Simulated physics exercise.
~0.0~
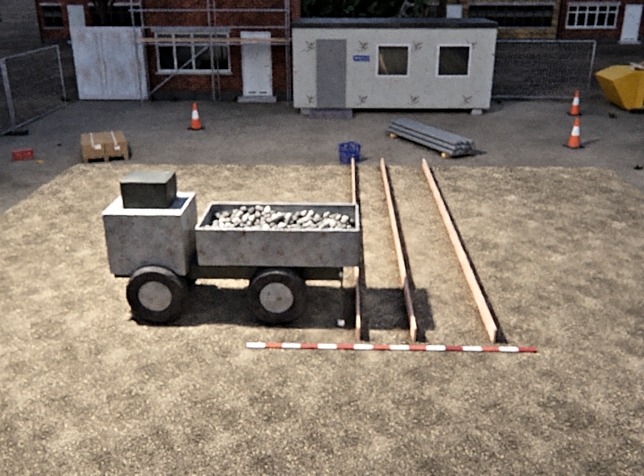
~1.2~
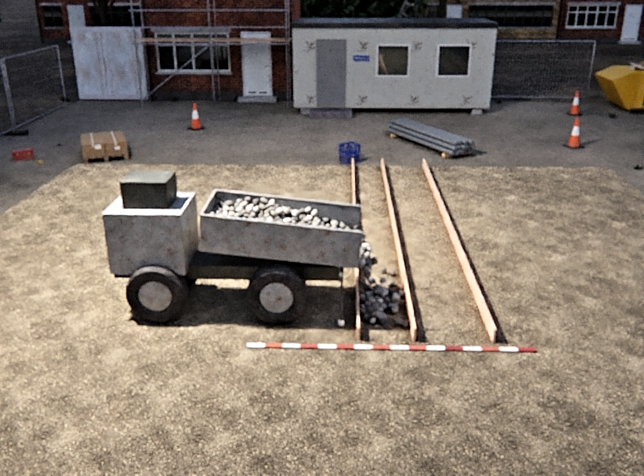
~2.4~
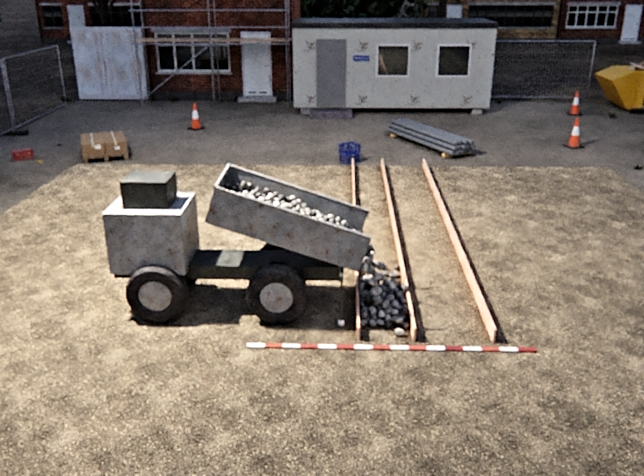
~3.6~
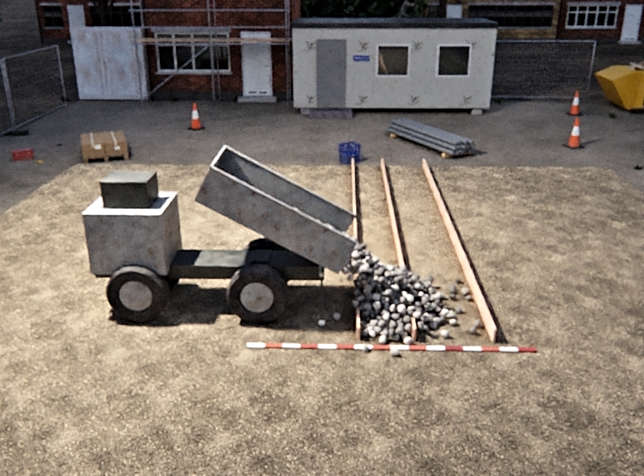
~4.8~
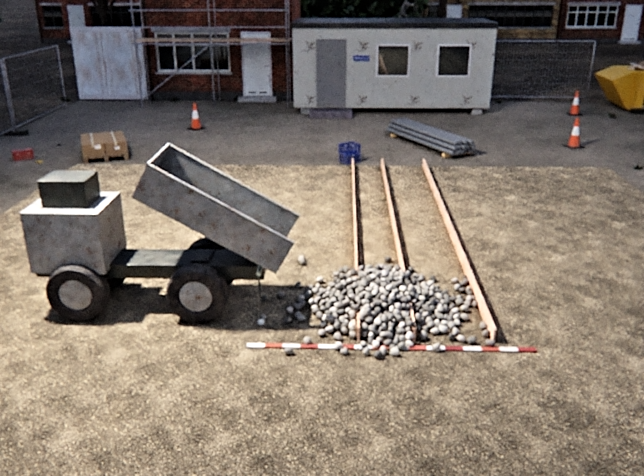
At the start, a grey tipper loaded with rounded stones stands on sandy ground, its rear facing three long boards laid out to the right, with a red and white staff in front. The body begins to tilt, and the first stones drop into the near bay. It rises more steeply, and more stones slide out onto the growing heap. The machine then draws away to the left while the stones keep pouring, some reaching the far bay. Finally the raised body is empty, and the stones lie in a broad pile, mostly in the near bay, with some in the far bay and some short of the boards.
